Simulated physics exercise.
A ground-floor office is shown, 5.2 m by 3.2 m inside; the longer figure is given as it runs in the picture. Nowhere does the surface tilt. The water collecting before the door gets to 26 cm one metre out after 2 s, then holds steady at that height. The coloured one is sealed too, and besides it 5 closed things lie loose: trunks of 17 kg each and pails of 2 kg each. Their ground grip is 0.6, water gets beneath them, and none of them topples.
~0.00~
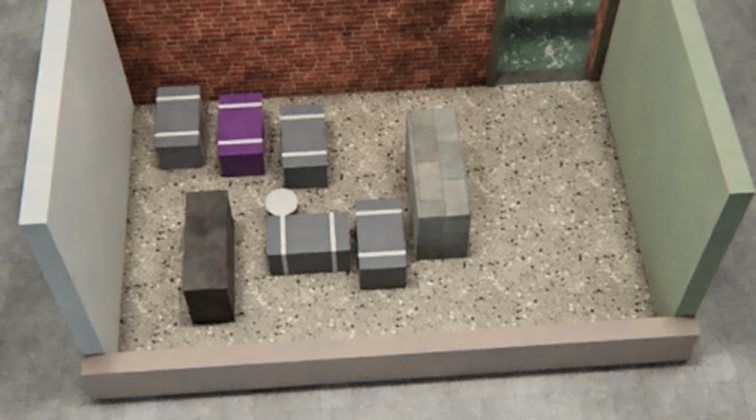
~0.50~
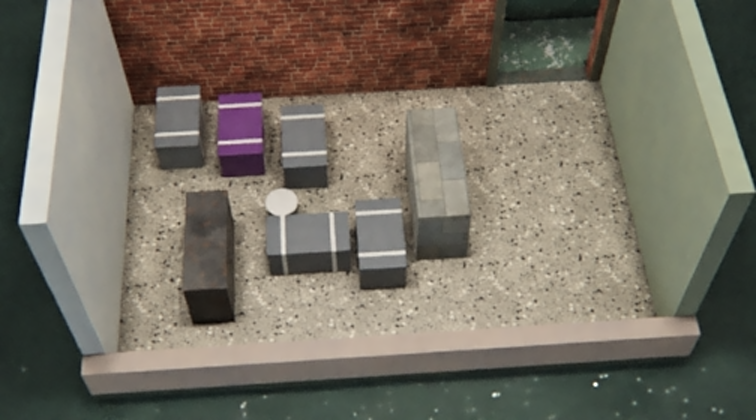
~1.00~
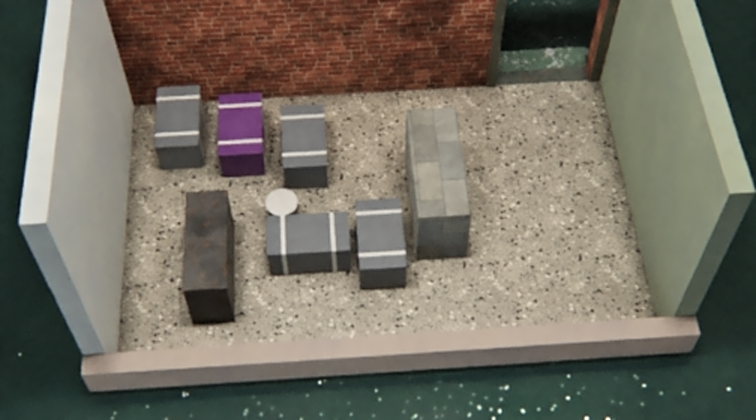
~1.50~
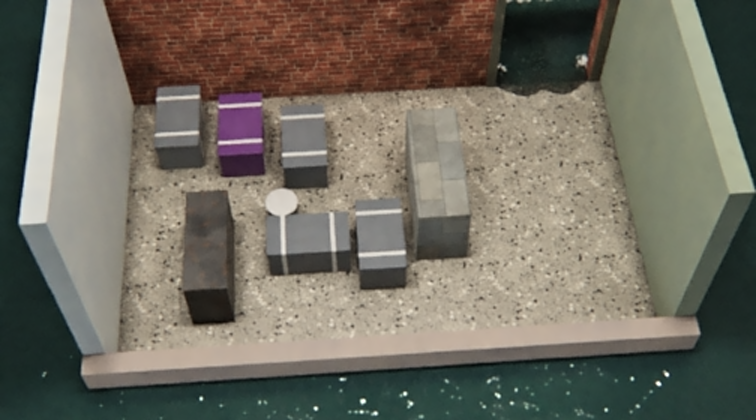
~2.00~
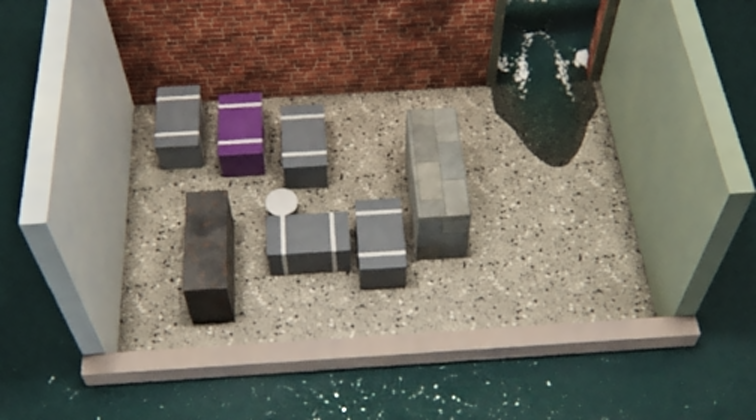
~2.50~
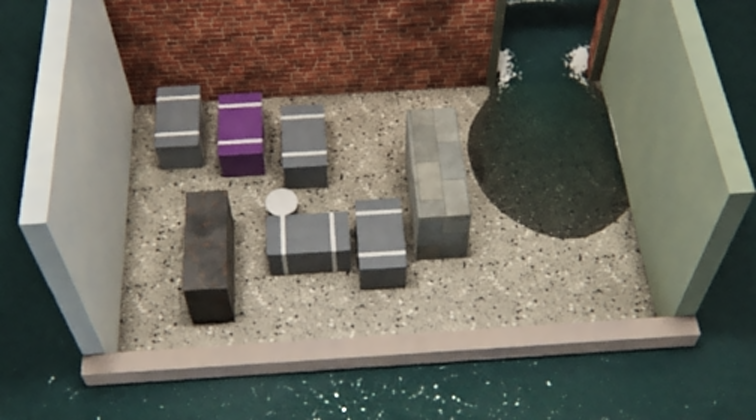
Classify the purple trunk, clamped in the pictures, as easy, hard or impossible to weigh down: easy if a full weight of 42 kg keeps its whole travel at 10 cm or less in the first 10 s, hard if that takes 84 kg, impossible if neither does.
Easy.
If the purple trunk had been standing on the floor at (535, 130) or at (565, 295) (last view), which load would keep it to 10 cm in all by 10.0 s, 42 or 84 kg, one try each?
Only the heavy mass does it, then neither mass does it.
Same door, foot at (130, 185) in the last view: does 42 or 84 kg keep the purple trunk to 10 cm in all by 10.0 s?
For that position, the bigger mass alone succeeds.
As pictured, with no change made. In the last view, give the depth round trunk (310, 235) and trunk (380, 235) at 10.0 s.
Close to 7 and 7 centimetres.
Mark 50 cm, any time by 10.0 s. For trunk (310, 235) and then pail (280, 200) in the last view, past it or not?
Exceeds it; exceeds it.
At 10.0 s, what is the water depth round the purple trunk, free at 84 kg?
10 cm, roughly.
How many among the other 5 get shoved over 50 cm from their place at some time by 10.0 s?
Count: 3.
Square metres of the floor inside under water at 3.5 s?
Wet: Near 6.0 m2.
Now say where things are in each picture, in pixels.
The first frame shows the purple trunk at (240, 123), on the bottom; water covers 0.0 m2; 0 of 6 have shifted.
The second frame shows the purple trunk at (240, 123), on the bottom; 0.0 m2 under water; 0 of 6 have shifted.
The third frame shows the purple trunk at (240, 123), on the bottom; water covers 0.0 m2; 0 of 6 have shifted.
The fourth frame shows the purple trunk at (240, 123) rests on the ground; water covers 0.1 m2; 0 of 6 have shifted.
The fifth frame shows the purple trunk at (240, 123) rests on the ground; water covers 0.8 m2; 0 of 6 have shifted.
The sixth frame shows the purple trunk at (240, 123) rests on the ground; water covers 2.6 m2; 0 of 6 have shifted.
After 3.5 s the purple trunk would be 0 cm from its start with 42 kg and 0 cm from its start with 84 kg; 0 cm of water round it then.
After 4.5 s the purple trunk would be 0 cm from its start with 42 kg and 0 cm from its start with 84 kg; 0 cm of water round it then.
After 7.0 s the purple trunk would be 0 cm from its start with 42 kg and 0 cm from its start with 84 kg; 2 cm of water round it then.
After 10.0 s the purple trunk would be 1 cm from its start with 42 kg and 0 cm from its start with 84 kg; 10 cm of water round it then.
